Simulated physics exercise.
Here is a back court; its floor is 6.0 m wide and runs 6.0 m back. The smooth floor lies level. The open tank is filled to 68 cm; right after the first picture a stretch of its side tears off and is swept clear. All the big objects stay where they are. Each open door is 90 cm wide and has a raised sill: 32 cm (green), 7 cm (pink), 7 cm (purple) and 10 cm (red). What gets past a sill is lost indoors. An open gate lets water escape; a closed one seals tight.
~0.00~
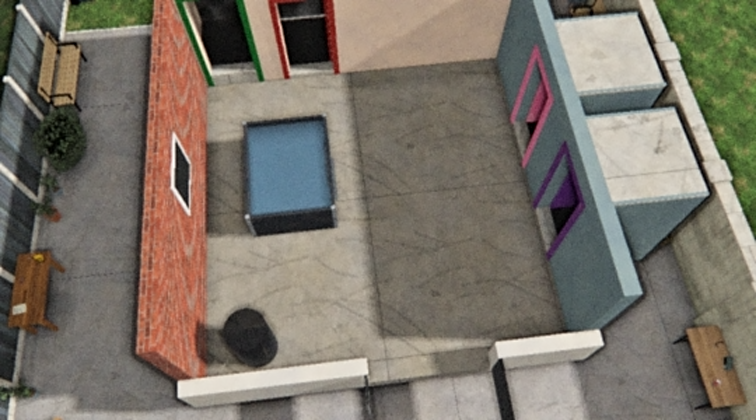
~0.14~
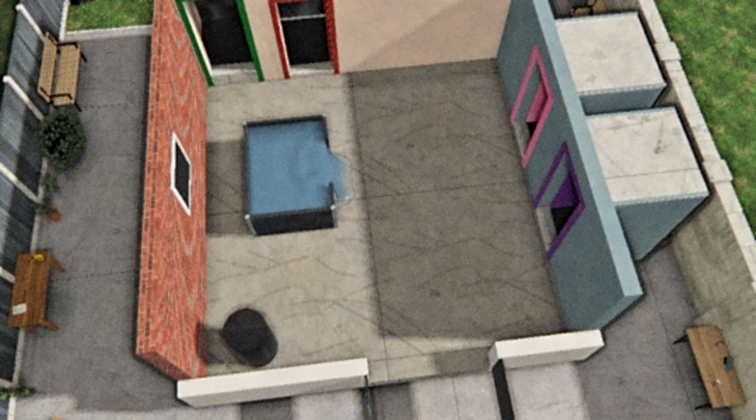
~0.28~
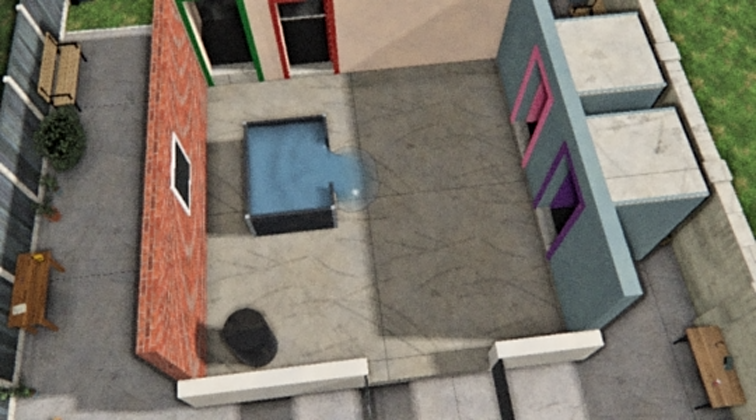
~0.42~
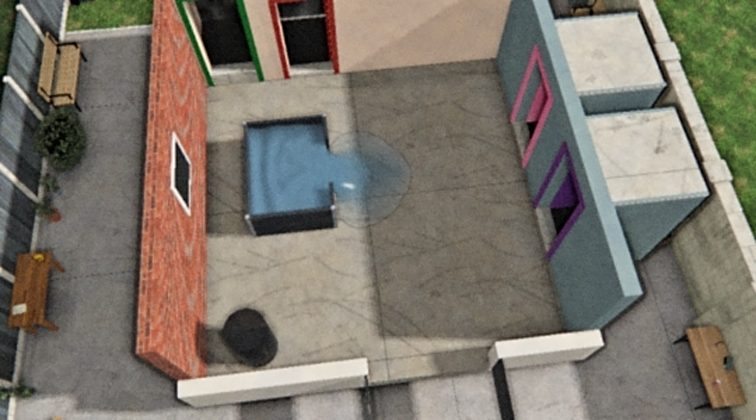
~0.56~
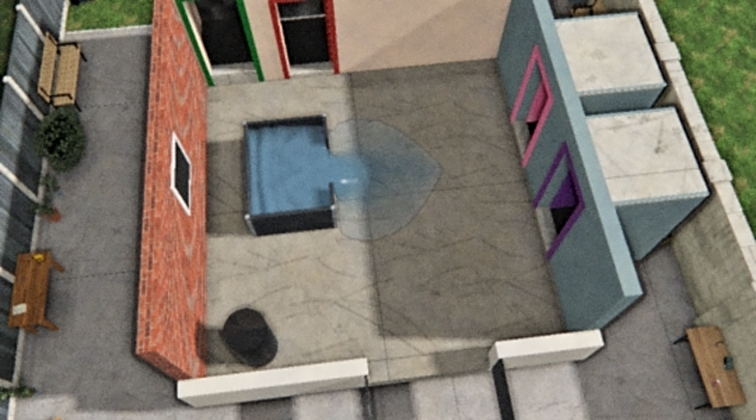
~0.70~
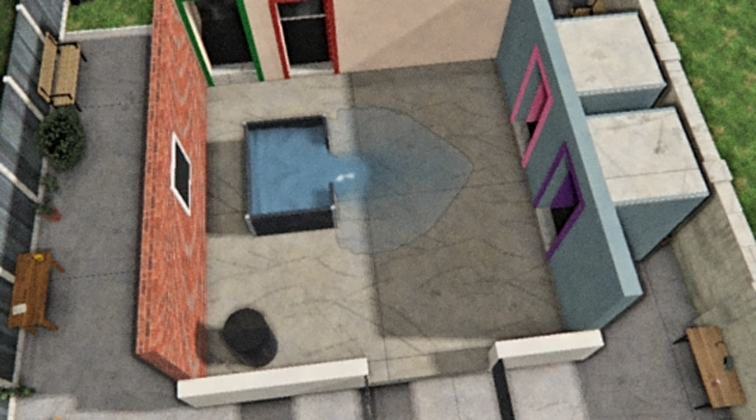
Blue water breaks through the right side of an open, dark-edged tank and spreads rightward across the level grey floor of a walled court, seen from high above by a camera that stays still. A red brick wall stands at left, a blue-grey wall with pink and purple openings at right, green and red doorways behind, and a round black object near the front. The sheet fans out steadily, growing wider, thinner and paler, while the tank's surface ripples and sinks slightly.
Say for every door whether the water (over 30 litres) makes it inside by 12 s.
The water let in: At the green door it stays under the limit; at the pink door it passes the limit; at the purple door it goes over the limit; at the red door it keeps below the limit.
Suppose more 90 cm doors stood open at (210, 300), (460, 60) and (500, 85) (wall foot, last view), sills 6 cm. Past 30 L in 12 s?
In that order: Under, over, over.
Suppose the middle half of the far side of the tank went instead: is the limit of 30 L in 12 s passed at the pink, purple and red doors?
Against that limit: Pink not over, purple not over, red above.
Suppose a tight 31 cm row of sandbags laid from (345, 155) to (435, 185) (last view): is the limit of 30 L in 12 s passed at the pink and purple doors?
Against that limit: Pink not over, purple past it.
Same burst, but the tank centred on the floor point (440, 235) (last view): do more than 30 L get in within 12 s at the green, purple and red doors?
Against that limit: Green not over, purple over, red below.
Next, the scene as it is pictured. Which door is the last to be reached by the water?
The green one.
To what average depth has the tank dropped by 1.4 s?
Some 41 cm.
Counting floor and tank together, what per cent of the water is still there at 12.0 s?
Some 78 per cent remains.
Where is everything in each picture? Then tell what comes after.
The first frame shows still water, 68 cm deep, in the open tank at (288, 167).
In the second frame, water pours out at (329, 174) and has run 0.5 m, to (340, 157); typically 10 cm deep outside, 68 cm at the open tank's back.
In the third frame, the front is at (369, 160), 0.9 m from the gap at (329, 175); 0.8 m2 of floor is under water; 67 cm left at the back of the open tank.
In the fourth frame, the front is at (404, 164), 1.4 m from the gap at (329, 175); 2.0 m2 of floor is under water; 60 cm left at the back of the open tank.
In the fifth frame, water pours out at (329, 175) and has run 2.0 m, to (436, 166); typically 5 cm deep outside, 57 cm at the open tank's back.
In the sixth frame, water pours out at (329, 175) and has run 2.6 m, to (467, 163); typically 4 cm deep outside, 57 cm at the open tank's back.
After 1.4 s water covers 35 % of the floor and is deepest (31 cm) near (342, 176); green door not reached, pink door 11 cm at the sill, 11 L in, purple door not reached, red door not reached.
After 2.2 s water covers 45 % of the floor and is deepest (32 cm) near (495, 61); green door not reached, pink door 19 cm at the sill, 69 L in, purple door 16 cm at the sill, 23 L in, red door not reached.
After 3.5 s water covers 50 % of the floor and is deepest (20 cm) near (568, 343); green door not reached, pink door 13 cm at the sill, 128 L in, purple door 11 cm at the sill, 55 L in, red door not reached.
After 7.0 s water covers 80 % of the floor and is deepest (10 cm) near (533, 336); green door 2 cm at the sill, 0 L in, pink door 9 cm at the sill, 172 L in, purple door 7 cm at the sill, 69 L in, red door 3 cm at the sill, 0 L in.
After 12.0 s water covers 100 % of the floor and is deepest (7 cm) near (208, 208); green door 6 cm at the sill, 0 L in, pink door 5 cm at the sill, 175 L in, purple door 5 cm at the sill, 70 L in, red door 3 cm at the sill, 0 L in.
